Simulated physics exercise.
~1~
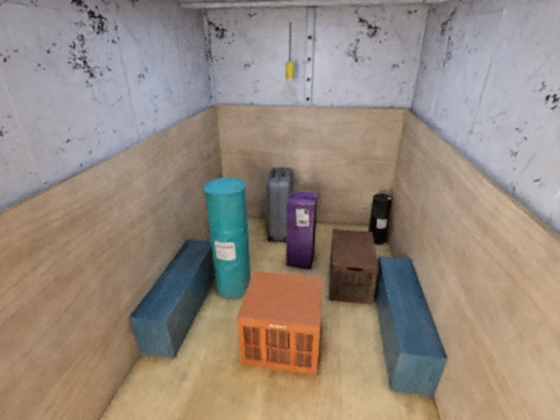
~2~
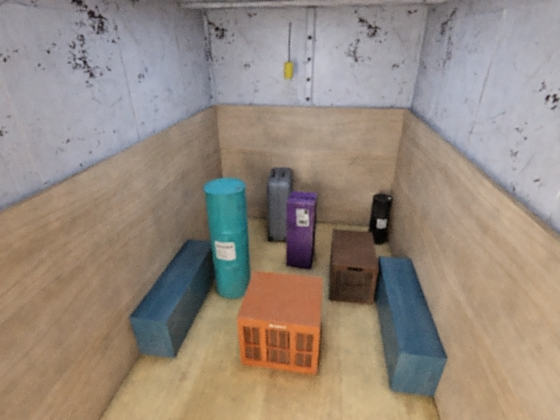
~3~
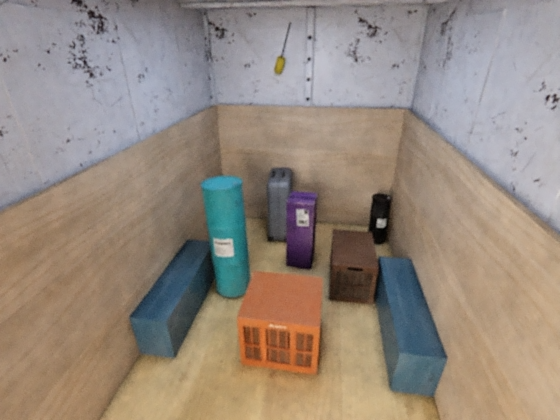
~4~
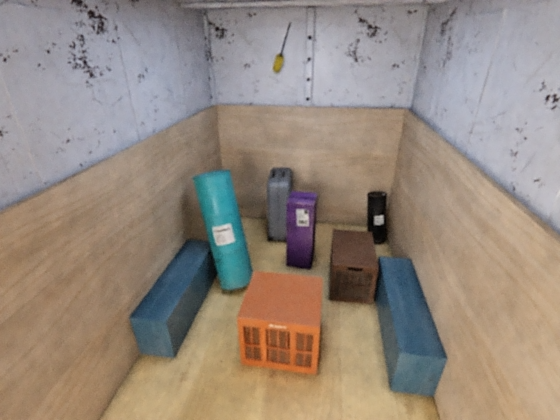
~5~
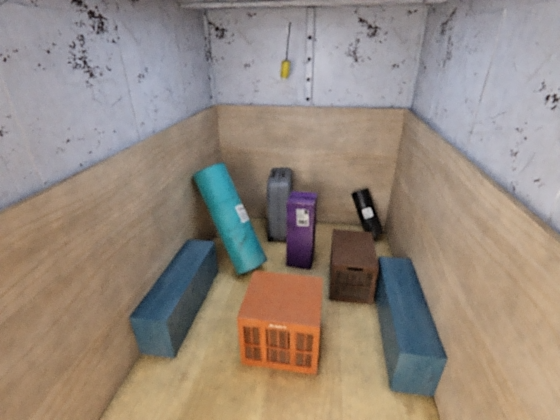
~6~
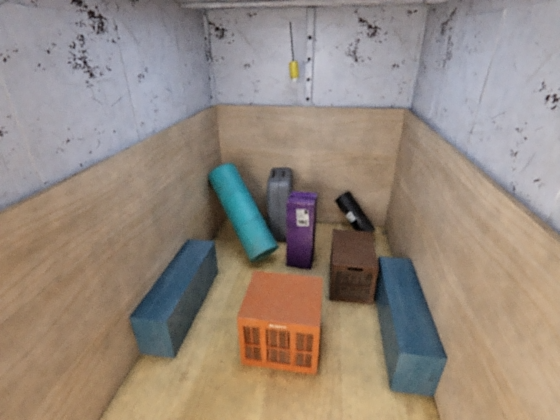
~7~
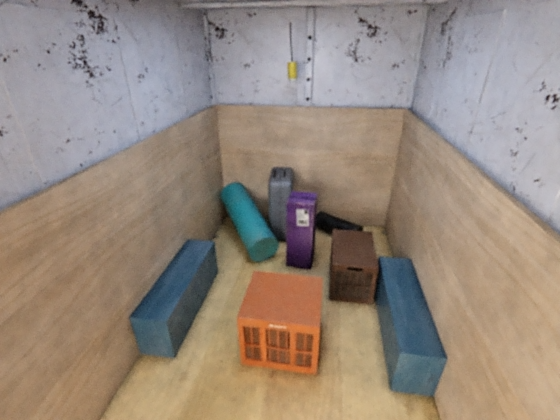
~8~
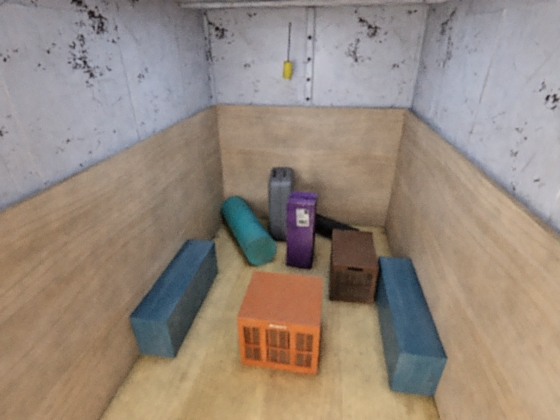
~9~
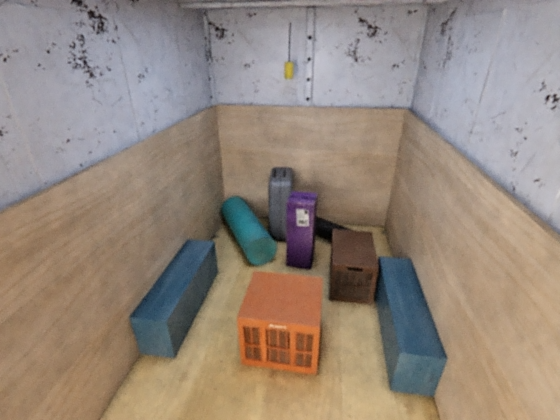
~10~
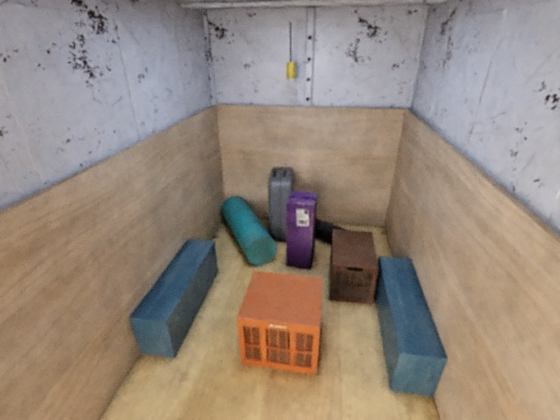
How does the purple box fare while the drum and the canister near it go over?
The purple box stays upright and keeps its place in the bay.
